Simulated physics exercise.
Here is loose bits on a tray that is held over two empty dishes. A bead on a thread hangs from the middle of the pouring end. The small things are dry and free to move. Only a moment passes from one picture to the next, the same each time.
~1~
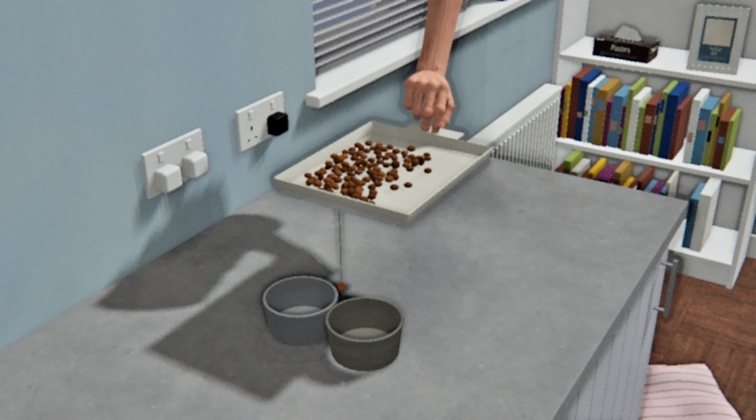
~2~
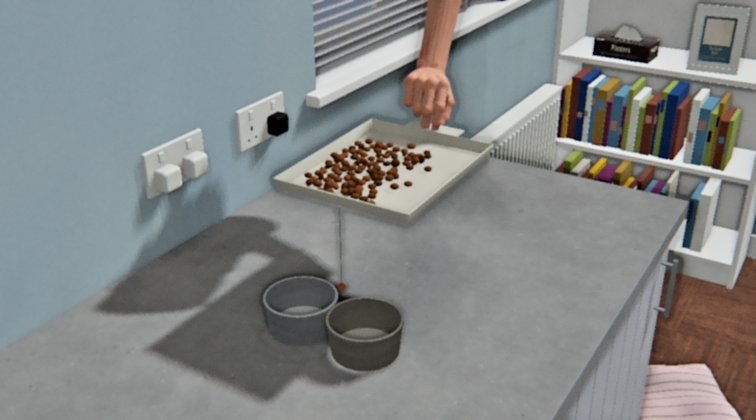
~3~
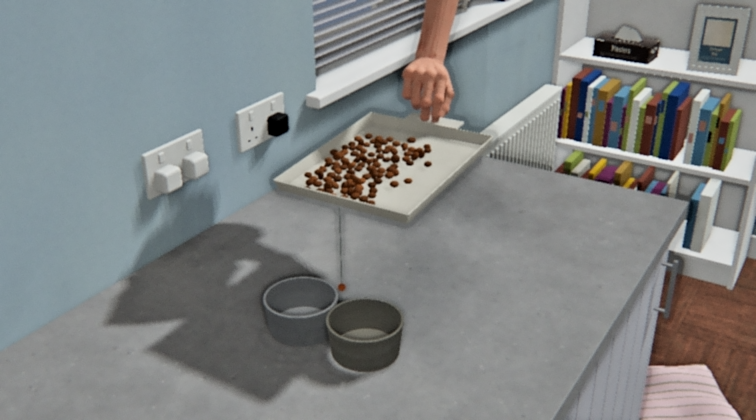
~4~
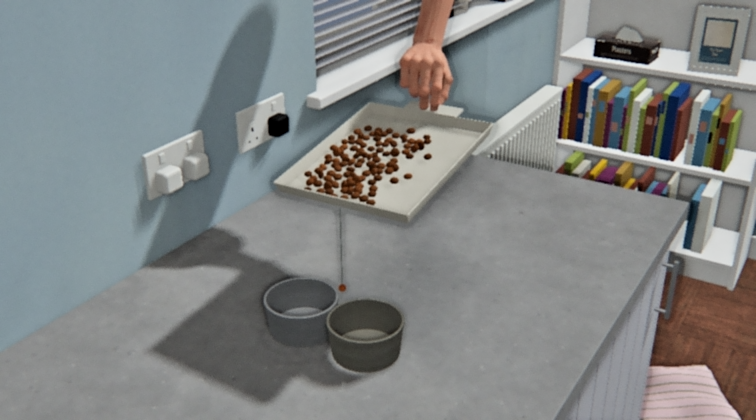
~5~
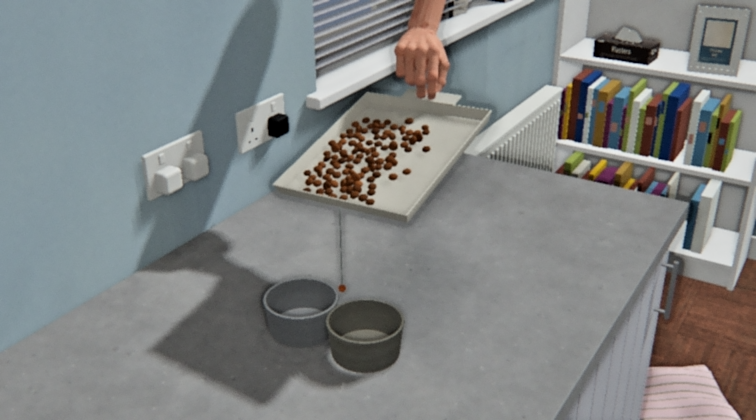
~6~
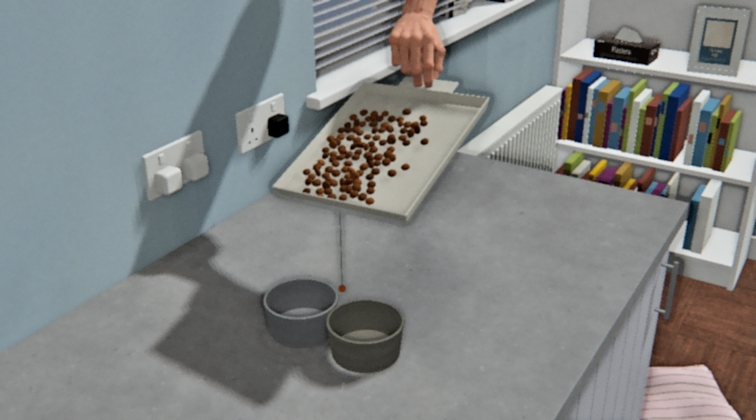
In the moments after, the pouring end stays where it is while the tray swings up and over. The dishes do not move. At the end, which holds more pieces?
The left-hand one ends fuller.
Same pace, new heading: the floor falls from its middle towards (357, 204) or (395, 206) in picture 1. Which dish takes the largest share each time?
First the right dish, then right.
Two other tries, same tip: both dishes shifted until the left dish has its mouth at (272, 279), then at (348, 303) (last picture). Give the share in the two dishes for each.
Roughly 60 per cent, and 20 per cent.
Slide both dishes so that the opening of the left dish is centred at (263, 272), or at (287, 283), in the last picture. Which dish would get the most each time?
At the first place the dish on the right, at the second left.
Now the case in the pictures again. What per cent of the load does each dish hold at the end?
About: Left dish 70, right dish 10 per cent.
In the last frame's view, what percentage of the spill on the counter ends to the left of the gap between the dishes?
Close to 90 per cent.
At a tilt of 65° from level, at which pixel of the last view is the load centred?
Close to (309, 190).
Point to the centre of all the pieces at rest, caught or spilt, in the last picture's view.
Roughly at (295, 327).
Soon, tray tipped steeply; nearly all on the tray; a small part in the air.
A while on, tray tipped past a quarter turn; a small part on the tray; a small part in the right dish; about half in the left dish; about a quarter outside both; about a quarter in the air.
Towards the end, tray tipped past a quarter turn; a small part in the right dish; about two thirds in the left dish; about a quarter outside both.
Finally, tray tipped past a quarter turn; a small part in the right dish; about two thirds in the left dish; about a quarter outside both.
